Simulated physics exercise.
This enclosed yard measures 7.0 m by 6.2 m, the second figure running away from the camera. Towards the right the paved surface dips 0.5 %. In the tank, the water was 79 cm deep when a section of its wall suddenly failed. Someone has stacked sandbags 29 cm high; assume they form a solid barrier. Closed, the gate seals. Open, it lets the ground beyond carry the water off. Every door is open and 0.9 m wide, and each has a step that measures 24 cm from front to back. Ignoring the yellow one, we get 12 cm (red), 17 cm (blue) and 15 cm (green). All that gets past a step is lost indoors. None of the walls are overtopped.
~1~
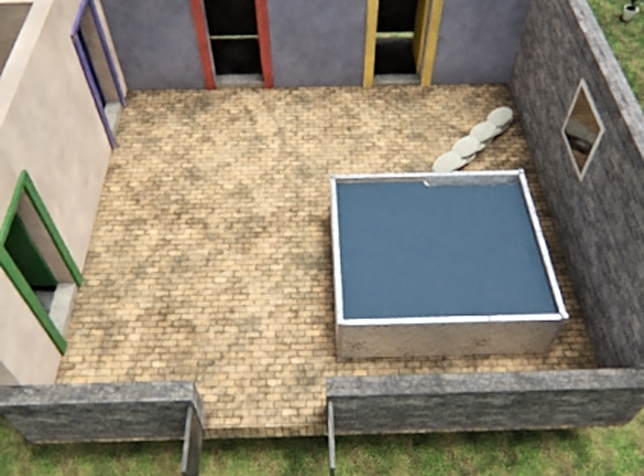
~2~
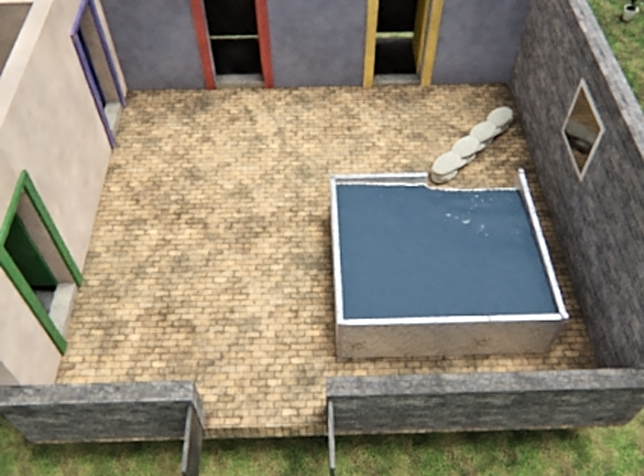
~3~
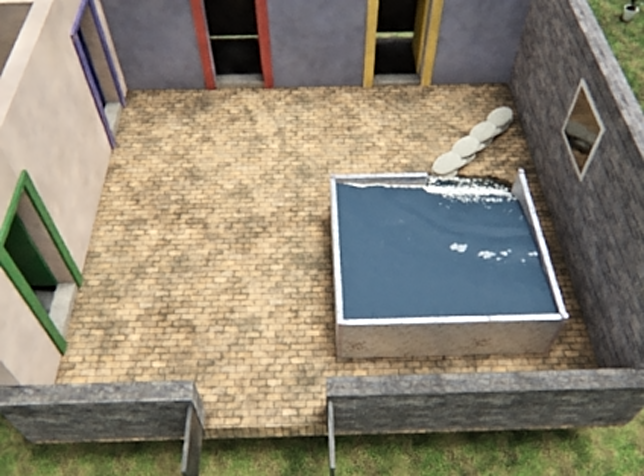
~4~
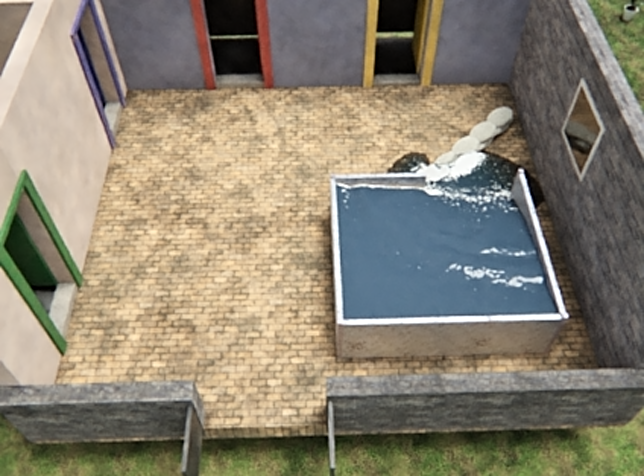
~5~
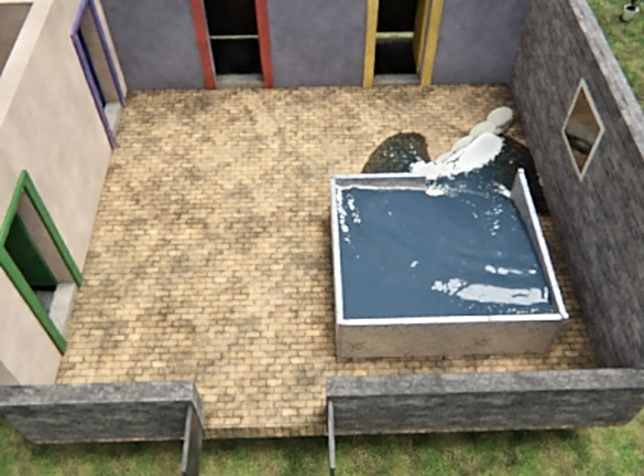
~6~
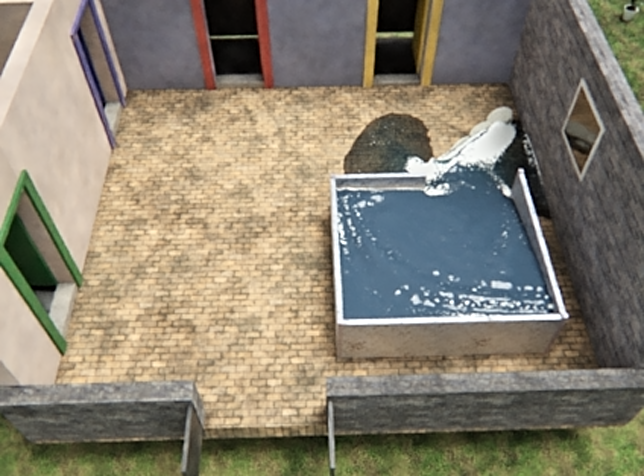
Water pours from the far side of a raised tank and spreads across the paved yard.
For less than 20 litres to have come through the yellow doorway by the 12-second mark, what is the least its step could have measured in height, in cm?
16 cm or so.
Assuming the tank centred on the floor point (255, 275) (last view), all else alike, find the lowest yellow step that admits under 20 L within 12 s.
27 cm or thereabouts.
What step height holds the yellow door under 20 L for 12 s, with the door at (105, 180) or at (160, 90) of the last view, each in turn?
14.0 and 18 cm.
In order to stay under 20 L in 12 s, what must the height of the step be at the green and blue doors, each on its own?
About 13.0 cm at green and about 19 cm at blue.
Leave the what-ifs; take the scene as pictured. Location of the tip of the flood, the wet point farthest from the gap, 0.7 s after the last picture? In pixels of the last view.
(295, 89).
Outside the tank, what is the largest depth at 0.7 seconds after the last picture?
About 66 cm at most.
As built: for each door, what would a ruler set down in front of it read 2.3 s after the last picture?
Lab note, cm: Red 9; blue 1; yellow 15; green 0.
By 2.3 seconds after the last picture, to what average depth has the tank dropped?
39 cm, roughly.
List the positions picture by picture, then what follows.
In the first picture, still water, 79 cm deep, in the tank at (438, 244); the yellow door at (401, 38) is dry.
In the second picture, water pours out on the far side and has run 0.3 m, to a hidden place; about 6 cm deep outside, 79 cm at the back.
In the third picture, the front is at a hidden place, 0.8 m from the gap on the far side; 1.0 m2 of floor is wet, 79 cm left at the back.
In the fourth picture, the front is at (415, 157), 1.3 m from the gap on the far side; 2.1 m2 of floor is wet, 79 cm left at the back.
In the fifth picture, water pours out on the far side and has run 1.7 m, to (401, 137); about 6 cm deep outside, 79 cm at the back.
In the sixth picture, the gap is on the far side, the front 2.2 m out at (388, 118); the back of the tank holds 74 cm; 0.9 m in a straight line remain to the yellow door at (401, 38).
Then, 0.7 s after the last picture water covers 30 % of the floor, deepest (66 cm) near (505, 132); 2 cm at the yellow door, 0 litres in over its 6 cm step.
Then, 2.3 s after the last picture water covers 55 % of the floor, deepest (50 cm) near (525, 162); 15 cm at the yellow door, 58 litres in over its 6 cm step.
Then, 11.3 s after the last picture water covers 95 % of the floor, deepest (17 cm) near (339, 392); 6 cm at the yellow door, 105 litres in over its 6 cm step.
At the yellow door as built, the water peaked near 19 cm, 1.3 s after the last picture.
With a step of 13 cm, 34 litres would have come in within the 12 s; with 18 cm, 11 litres. So under 20 litres takes about 16 cm.
